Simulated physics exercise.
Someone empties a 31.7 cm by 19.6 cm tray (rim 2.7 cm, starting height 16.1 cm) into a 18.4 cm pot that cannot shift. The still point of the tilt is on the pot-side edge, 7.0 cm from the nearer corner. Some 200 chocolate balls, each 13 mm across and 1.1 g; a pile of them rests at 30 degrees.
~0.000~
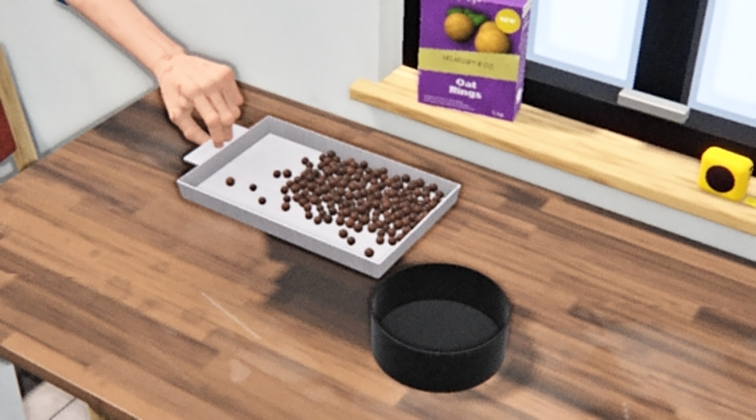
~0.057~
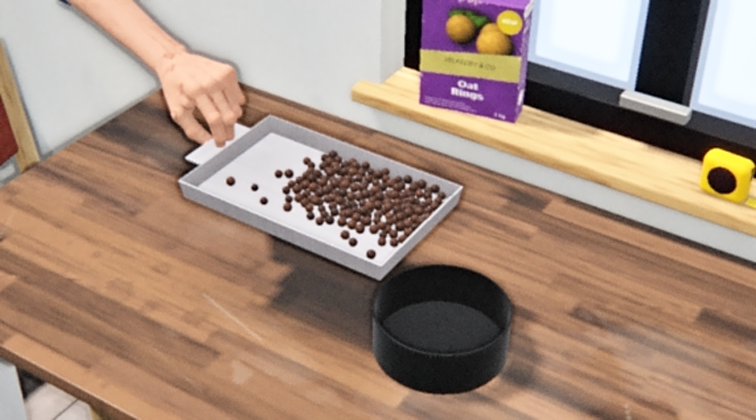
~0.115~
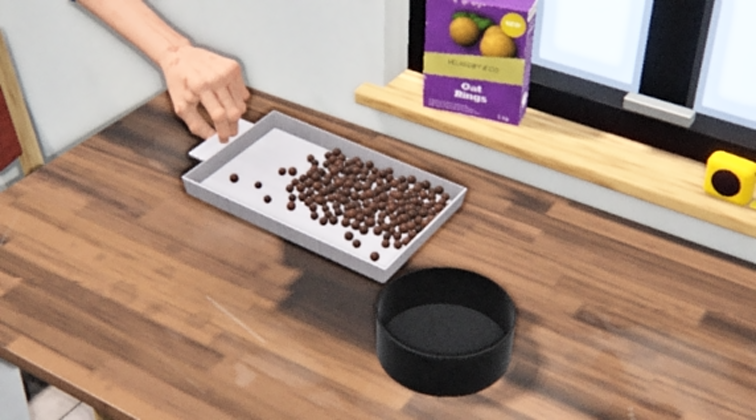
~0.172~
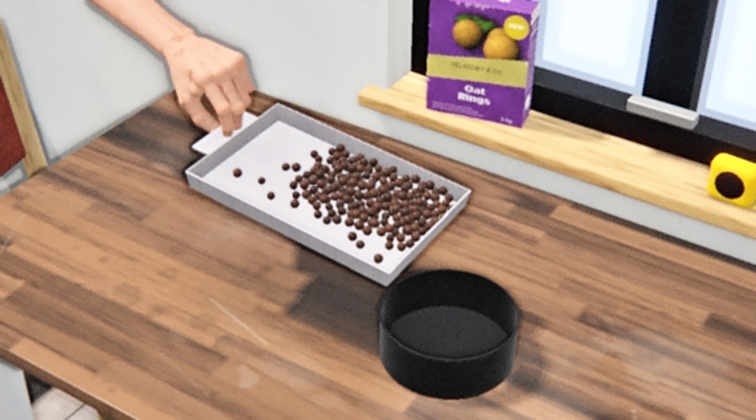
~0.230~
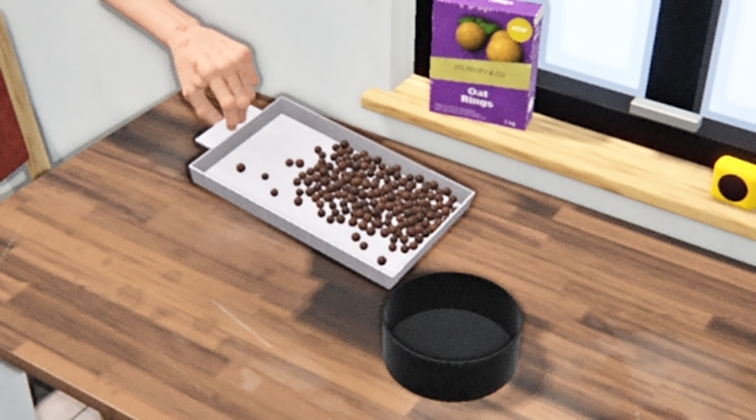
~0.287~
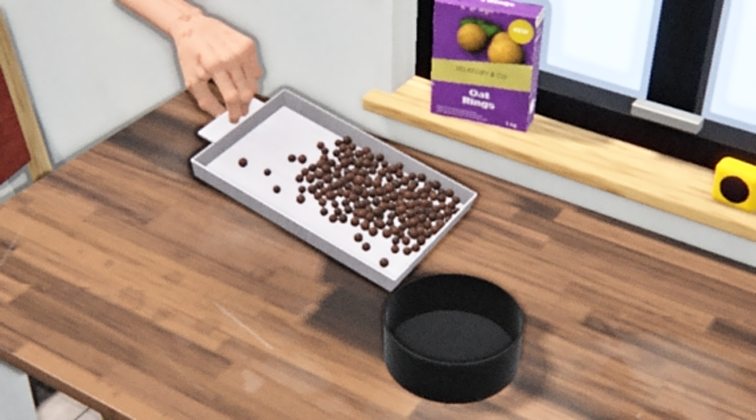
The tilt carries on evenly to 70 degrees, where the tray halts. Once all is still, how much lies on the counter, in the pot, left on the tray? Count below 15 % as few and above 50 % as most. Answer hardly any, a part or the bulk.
Counter hardly any, pot hardly any, tray the bulk.
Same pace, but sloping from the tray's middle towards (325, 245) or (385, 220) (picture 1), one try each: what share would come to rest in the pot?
About 0 and 5 per cent.
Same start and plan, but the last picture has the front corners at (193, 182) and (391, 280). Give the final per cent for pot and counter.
Pot 0, counter 5.
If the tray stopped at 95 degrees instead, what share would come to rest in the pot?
In that case some 65 per cent.
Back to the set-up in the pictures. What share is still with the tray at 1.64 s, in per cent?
Roughly 90 per cent.
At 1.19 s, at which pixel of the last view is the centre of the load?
At about (415, 212).
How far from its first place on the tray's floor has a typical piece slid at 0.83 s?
About 5 cm.
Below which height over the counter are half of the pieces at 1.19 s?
Some 22 cm.
After 0.83 s, tilt 39 degrees; the tray holds 100 %, the pot 0 %.
After 1.19 s, tilt 58 degrees; the tray holds 95 %, the pot 0 %.
After 1.64 s, tilt 70 degrees; the tray holds 90 %, the pot 5 %.
By 2.5 s all is still; counter 5 %, pot 5 %, tray 90 %.
